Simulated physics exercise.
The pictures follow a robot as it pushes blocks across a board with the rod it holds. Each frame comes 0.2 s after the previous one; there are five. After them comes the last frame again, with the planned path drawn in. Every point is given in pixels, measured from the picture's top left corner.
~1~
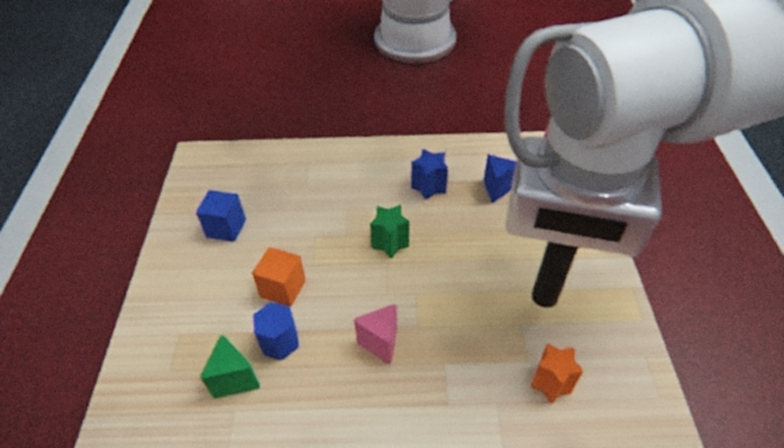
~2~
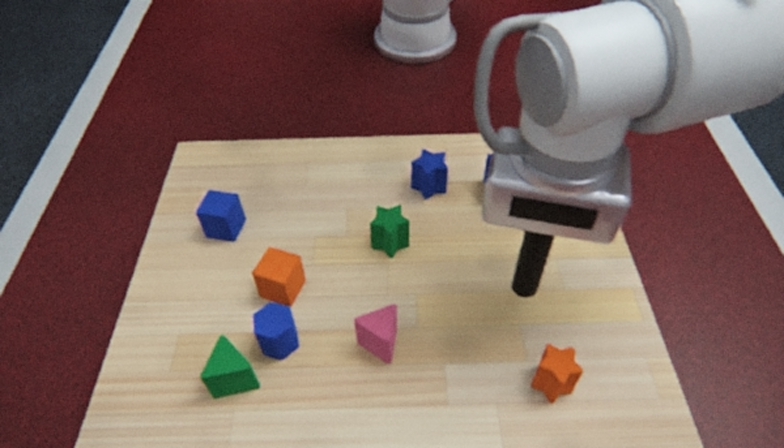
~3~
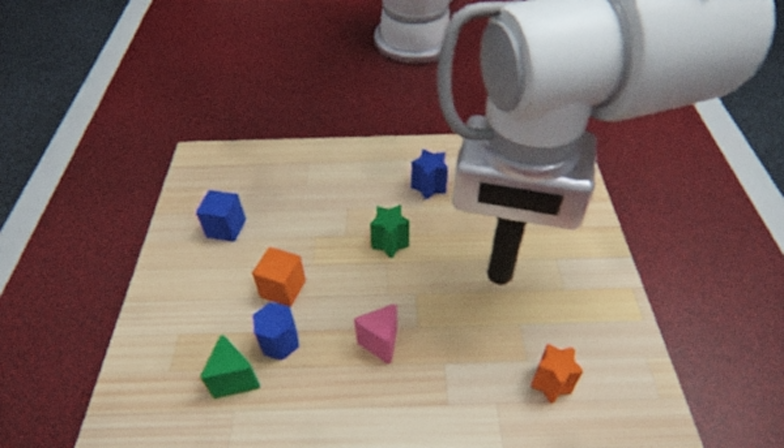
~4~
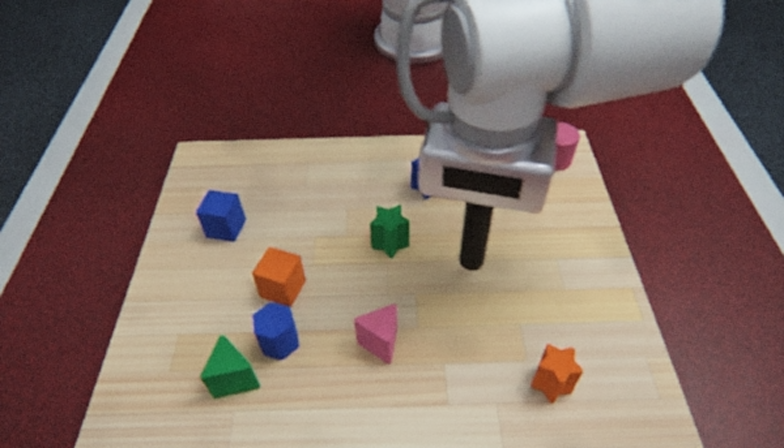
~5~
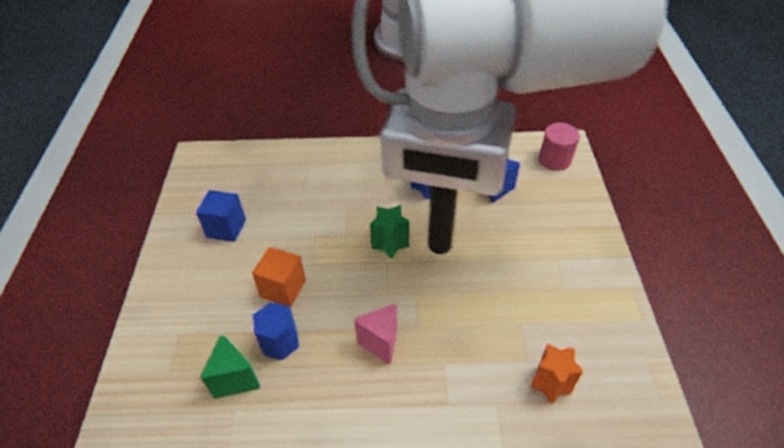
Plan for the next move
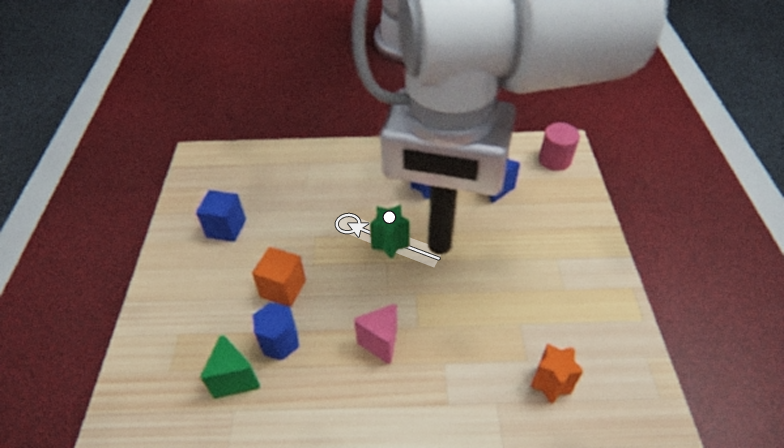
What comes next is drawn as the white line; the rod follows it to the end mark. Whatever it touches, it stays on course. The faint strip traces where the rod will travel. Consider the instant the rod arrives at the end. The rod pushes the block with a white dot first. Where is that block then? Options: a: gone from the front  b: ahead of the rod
b
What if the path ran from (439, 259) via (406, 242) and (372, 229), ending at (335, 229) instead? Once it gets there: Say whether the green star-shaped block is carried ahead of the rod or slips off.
Pushed along.
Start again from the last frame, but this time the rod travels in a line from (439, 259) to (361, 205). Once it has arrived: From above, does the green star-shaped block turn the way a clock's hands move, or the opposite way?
If we look at it from overhead, the green star-shaped block pivots counter-clockwise.
The line goes from (439, 259) directly to (348, 223); the dot is on the green star-shaped block.
What follows on the original path. One third of the way, rod at (406, 233); green star-shaped block at (376, 214).
Two thirds of the way, rod at (375, 222); green star-shaped block at (351, 203), turned 30° anticlockwise.
At the end, rod at (346, 210); green star-shaped block at (322, 192), turned 30° anticlockwise; blue star-shaped block unmoved.
